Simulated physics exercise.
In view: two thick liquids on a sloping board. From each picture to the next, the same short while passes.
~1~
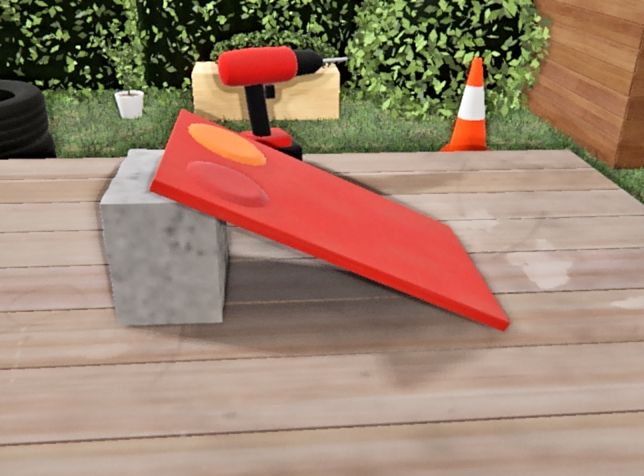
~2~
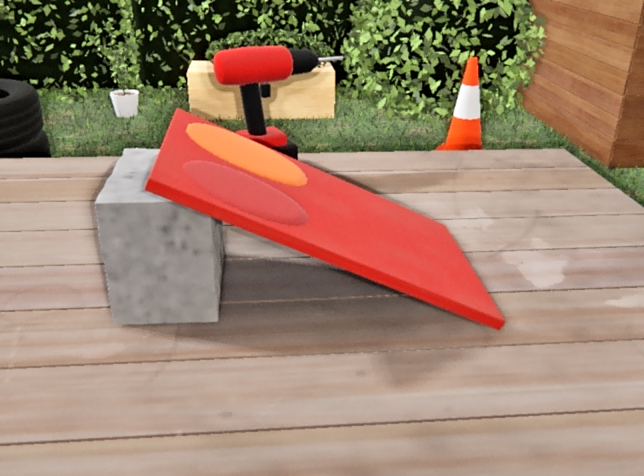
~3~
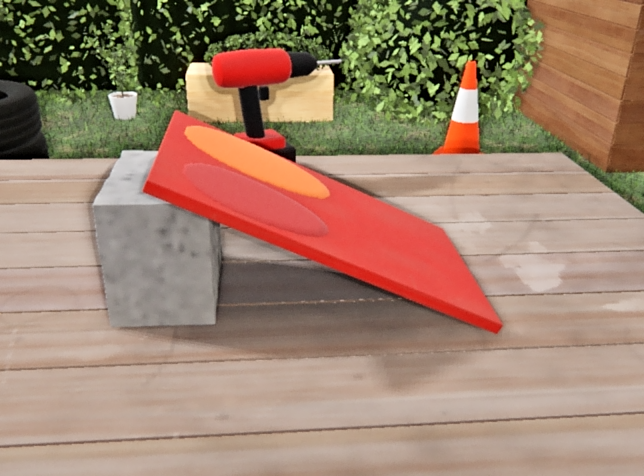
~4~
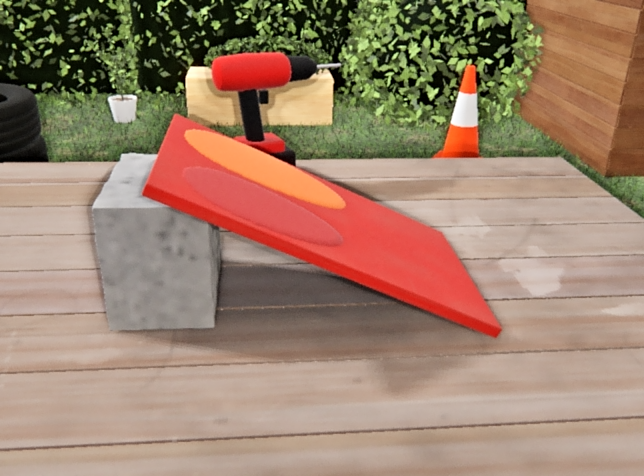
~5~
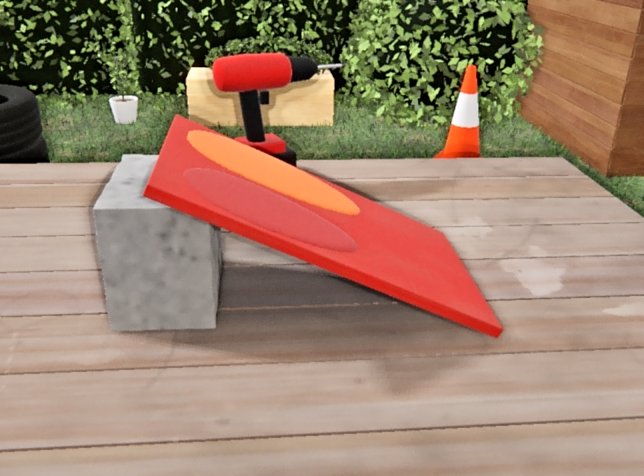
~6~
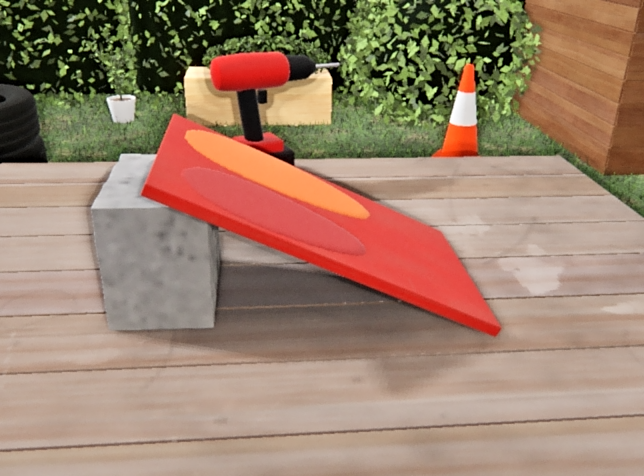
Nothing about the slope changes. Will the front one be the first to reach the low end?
No, the back one gets there first.
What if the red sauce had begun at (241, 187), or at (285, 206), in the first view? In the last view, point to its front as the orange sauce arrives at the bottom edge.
The tip reaches roughly (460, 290) on the first try and roughly (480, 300) on the second.
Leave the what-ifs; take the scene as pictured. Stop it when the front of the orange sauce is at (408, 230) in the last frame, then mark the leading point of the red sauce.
Around (402, 263).
Soon after, the red sauce is three quarters of the way down; the orange sauce is three quarters of the way down.
Later, the red sauce is three quarters of the way down; the orange sauce is close to the edge.
In the end, the red sauce is close to the edge; the orange sauce is at the low edge.
